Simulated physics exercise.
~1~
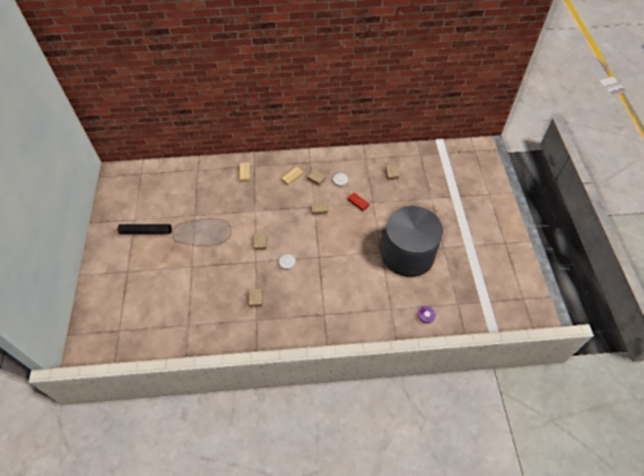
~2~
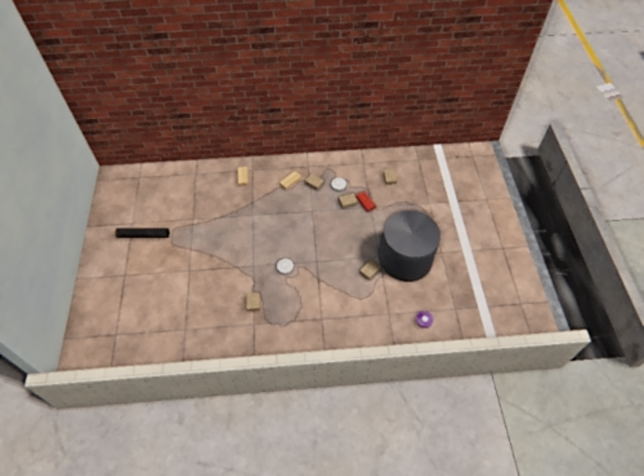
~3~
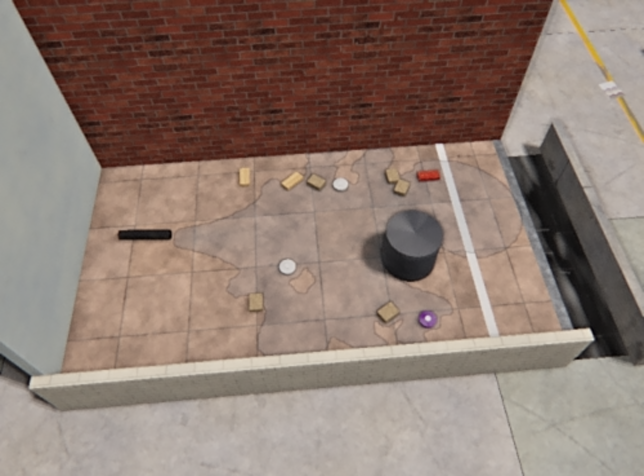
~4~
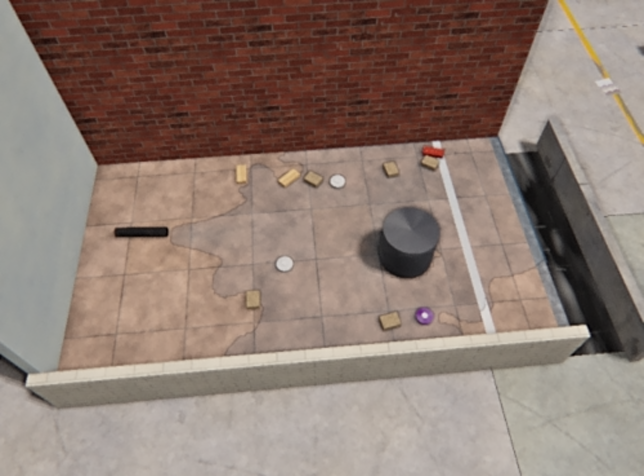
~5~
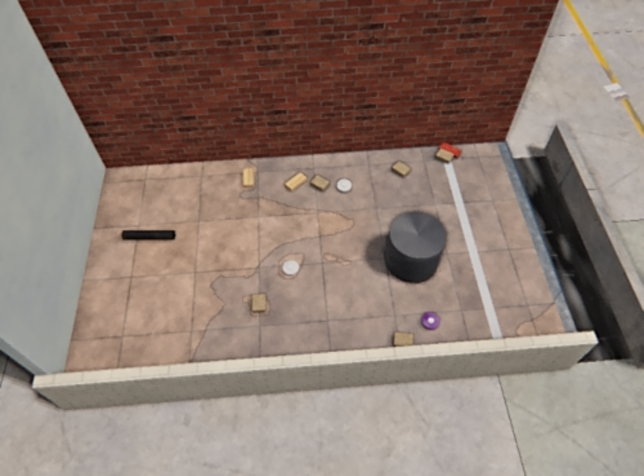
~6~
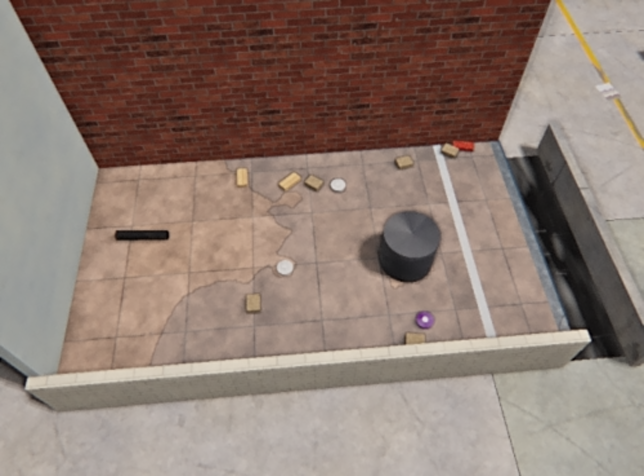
The clip opens on a tiled floor seen from above, with a brick wall behind it, a dark cylinder standing on it, and small blocks and discs scattered about as clear liquid spreads from a black pipe at the left. The liquid fans out to the right, pushing a few tan blocks and the red block along. One tan block slides past the cylinder toward the low front wall, while the red block travels right and up toward the brick wall. Finally the red block and a tan block drift over the white stripe's far end, while the purple lid stays short of it.
